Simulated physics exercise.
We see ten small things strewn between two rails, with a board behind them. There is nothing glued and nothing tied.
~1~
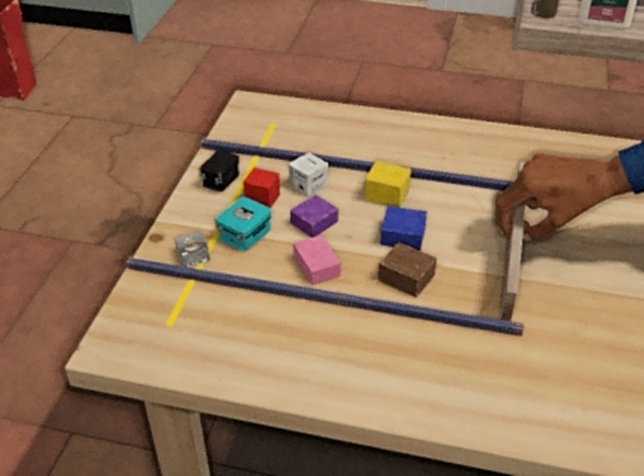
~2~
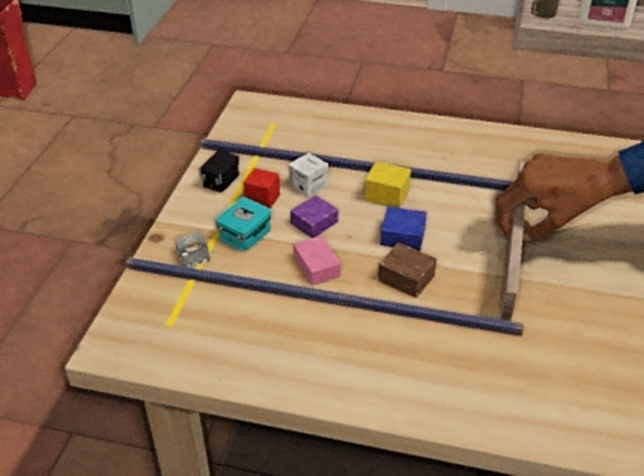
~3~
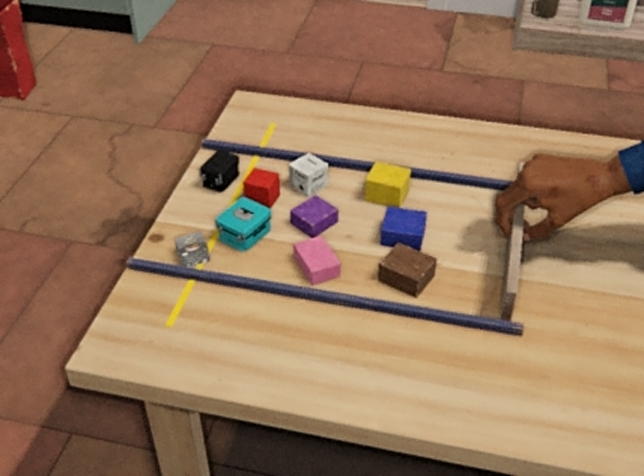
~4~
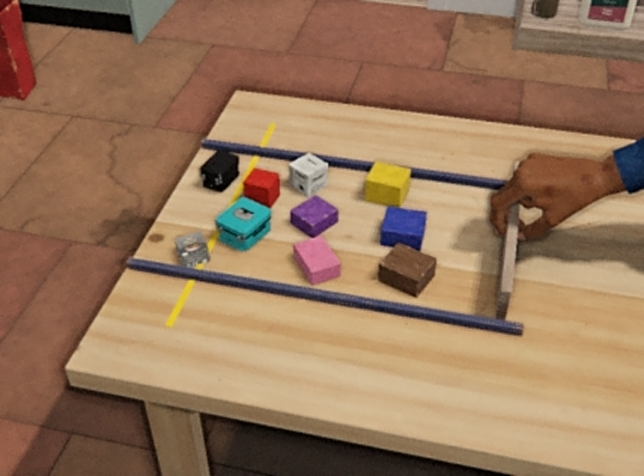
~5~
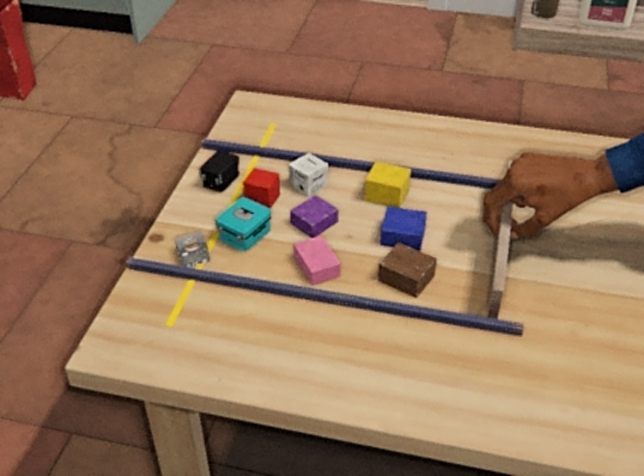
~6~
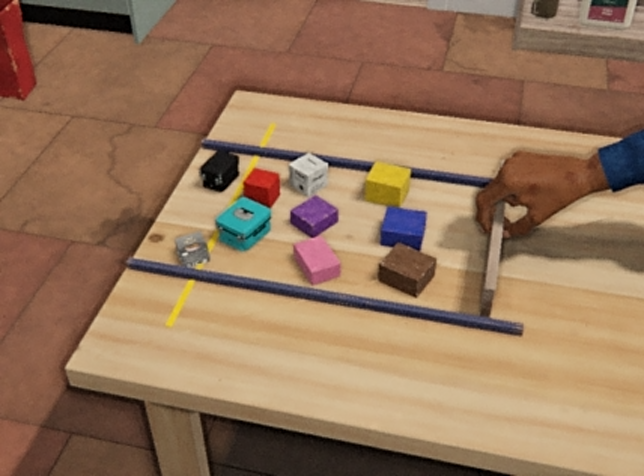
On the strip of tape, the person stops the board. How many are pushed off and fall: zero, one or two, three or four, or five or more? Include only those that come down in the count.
I expect that three pieces or four will leave the table.
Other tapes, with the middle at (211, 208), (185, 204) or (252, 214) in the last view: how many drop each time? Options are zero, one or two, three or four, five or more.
Five or over; at least five; none.
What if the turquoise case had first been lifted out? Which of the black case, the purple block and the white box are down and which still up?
So: The black case goes down, the purple block does not drop, the white box does not drop.
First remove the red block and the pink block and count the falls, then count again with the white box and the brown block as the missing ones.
1 in the first case and 0 in the second.
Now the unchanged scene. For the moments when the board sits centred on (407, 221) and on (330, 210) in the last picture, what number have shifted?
At the first spot 2, then 8.
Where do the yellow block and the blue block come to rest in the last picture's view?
Okay, so first (229, 163), and next (211, 199).
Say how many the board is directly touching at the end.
Looks like 3 of them, all told.
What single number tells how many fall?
Count of fallen: 4.
Soon after, none off yet; black case at rest near (221, 172); grey box at rest near (192, 250); turquoise case at rest near (245, 225).
At rest, the number that fall off is three or four; fallen, red block, turquoise case, grey box and black case.
